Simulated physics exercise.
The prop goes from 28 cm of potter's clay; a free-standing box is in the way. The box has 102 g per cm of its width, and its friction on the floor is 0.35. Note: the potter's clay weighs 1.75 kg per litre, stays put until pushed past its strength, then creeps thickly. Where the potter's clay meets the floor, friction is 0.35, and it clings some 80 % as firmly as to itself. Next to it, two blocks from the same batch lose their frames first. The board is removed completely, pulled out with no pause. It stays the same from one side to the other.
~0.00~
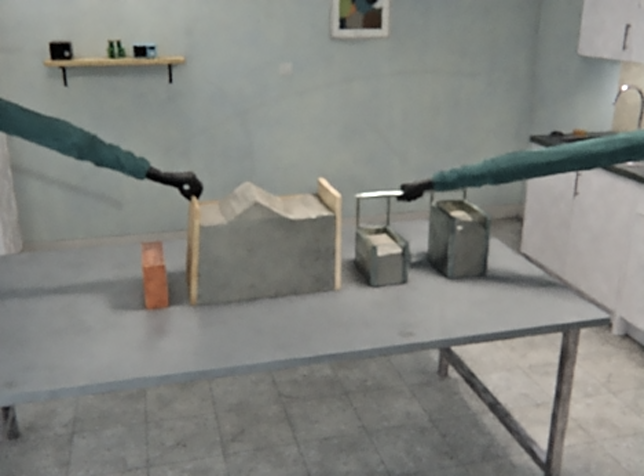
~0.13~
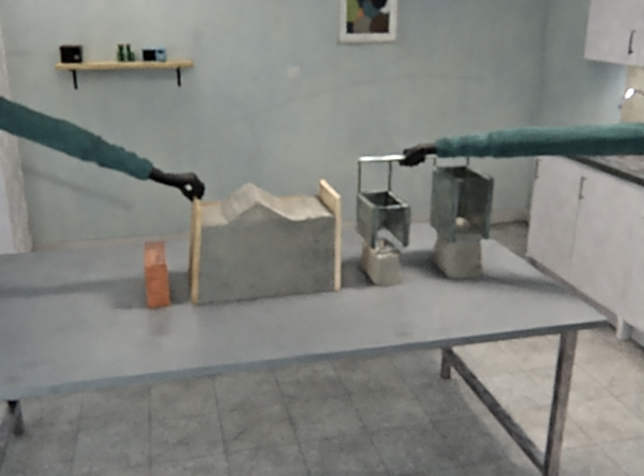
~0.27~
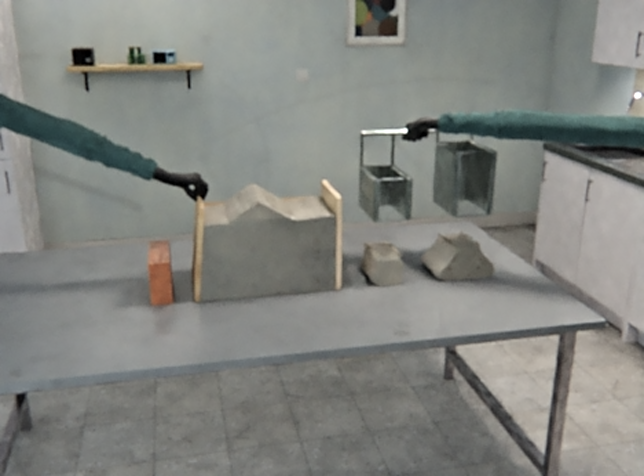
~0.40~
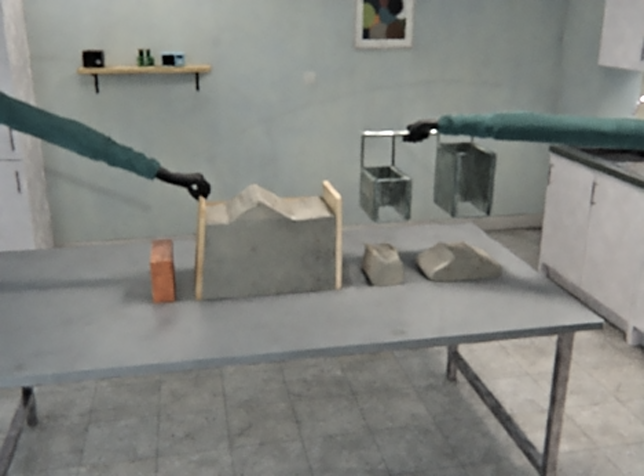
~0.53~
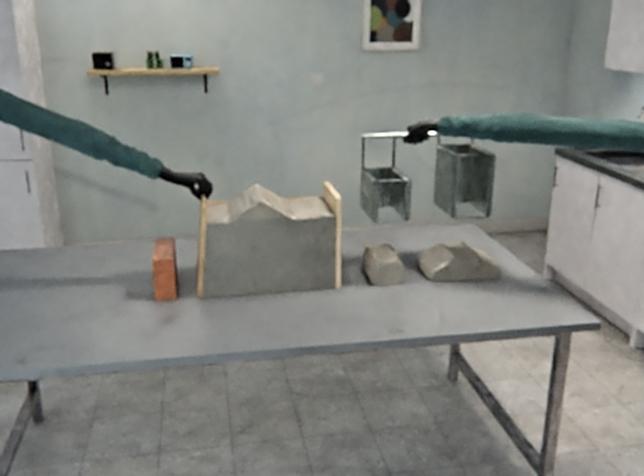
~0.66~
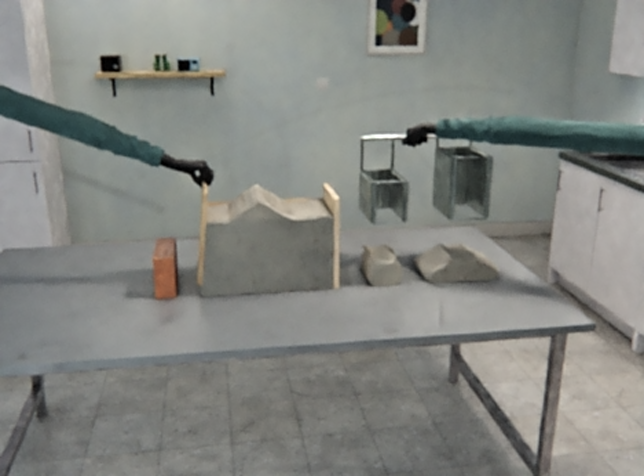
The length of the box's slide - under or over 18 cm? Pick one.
Over.
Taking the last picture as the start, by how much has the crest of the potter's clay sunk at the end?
7.0 cm.
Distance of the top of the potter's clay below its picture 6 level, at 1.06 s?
About 6.0 centimetres.
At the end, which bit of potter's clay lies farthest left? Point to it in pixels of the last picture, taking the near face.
Look roughly at (105, 290).
After 0.85 s, the box has not moved.
After 1.06 s, the box has been pushed 4.7 cm.
After 1.28 s, the box has been pushed 17 cm.
After 1.49 s, the box has been pushed 24 cm.
After 1.67 s, the box has been pushed 24 cm.
